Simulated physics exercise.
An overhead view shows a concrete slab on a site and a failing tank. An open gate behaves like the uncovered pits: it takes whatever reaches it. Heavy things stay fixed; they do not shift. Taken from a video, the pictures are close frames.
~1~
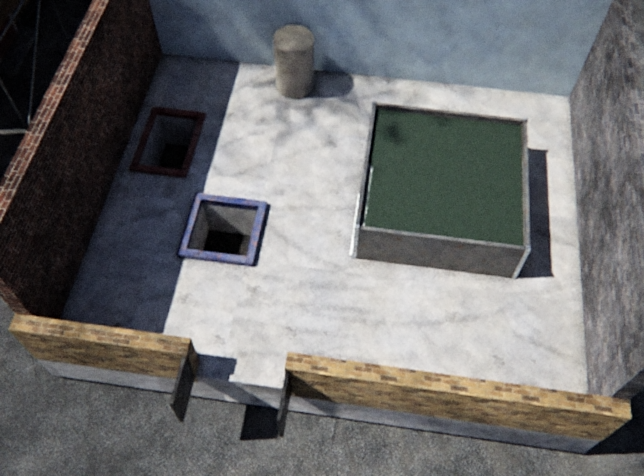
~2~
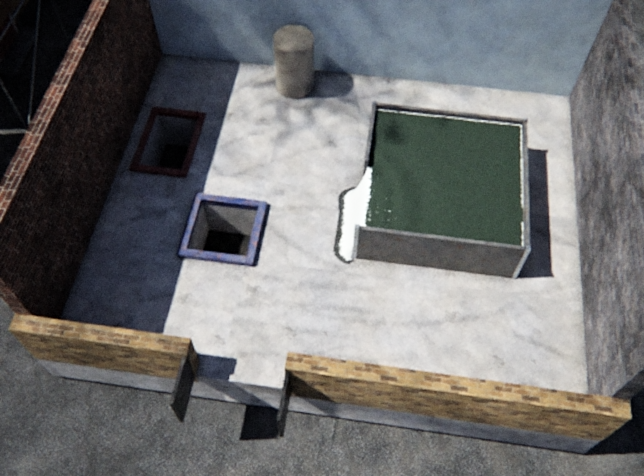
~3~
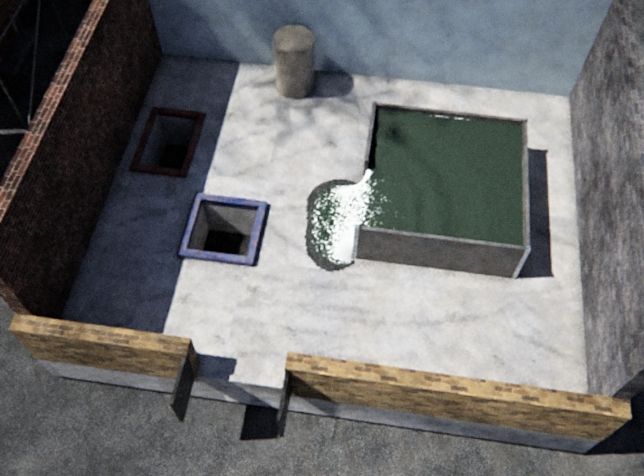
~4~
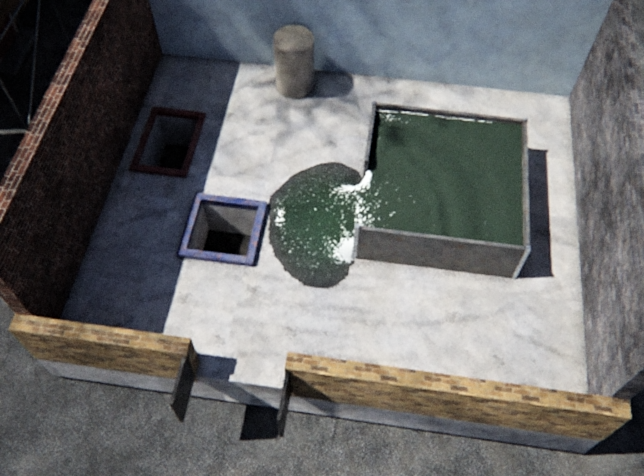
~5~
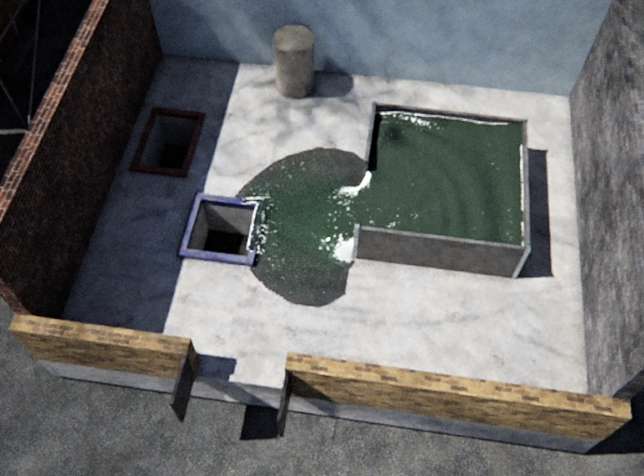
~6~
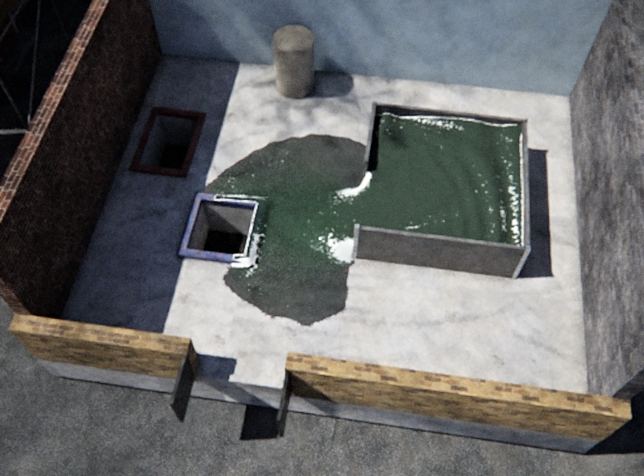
Green water burst from the left side of a square tank on a walled concrete slab, spreading leftward in a widening dark patch until it reached and wrapped around the blue-rimmed pit.
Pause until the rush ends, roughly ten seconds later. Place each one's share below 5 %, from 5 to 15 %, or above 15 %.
The gate is moderately busy - draining five to fifteen per cent. The red pit is busy - draining past fifteen per cent. The blue pit is busy - draining past fifteen per cent.
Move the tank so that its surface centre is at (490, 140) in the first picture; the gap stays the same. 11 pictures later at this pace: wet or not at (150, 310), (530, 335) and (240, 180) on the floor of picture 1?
Checking the three spots, I get swamped, high and dry, swamped.
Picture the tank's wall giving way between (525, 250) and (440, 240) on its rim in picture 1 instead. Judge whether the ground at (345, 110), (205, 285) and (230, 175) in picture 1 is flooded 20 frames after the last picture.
Note, points one to three: Unreached / reached and soaked / unreached.
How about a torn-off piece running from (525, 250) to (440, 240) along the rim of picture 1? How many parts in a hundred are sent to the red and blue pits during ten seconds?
The red pit gets 8 per cent and the blue pit 2 per cent.
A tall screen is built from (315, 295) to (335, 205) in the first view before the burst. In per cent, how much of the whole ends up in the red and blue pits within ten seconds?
Shares in percent - red: 12; blue: 0.
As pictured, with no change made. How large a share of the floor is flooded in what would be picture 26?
Near 45 in a hundred.
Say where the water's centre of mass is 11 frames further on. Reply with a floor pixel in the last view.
I'd put it at around (375, 213).
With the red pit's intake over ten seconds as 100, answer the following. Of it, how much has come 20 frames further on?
Around 40 percent.
A moment on, water covers 30 % of the floor; the gate 0 %, the red pit 1 %, the blue pit 6 %.
Next, water covers 40 % of the floor; the gate 1 %, the red pit 4 %, the blue pit 12 %.
Then, water covers 45 % of the floor; the gate 2 %, the red pit 7 %, the blue pit 18 %.
Later, water covers 50 % of the floor; the gate 5 %, the red pit 13 %, the blue pit 24 %.
In the end, water covers 55 % of the floor; the gate 9 %, the red pit 19 %, the blue pit 26 %.
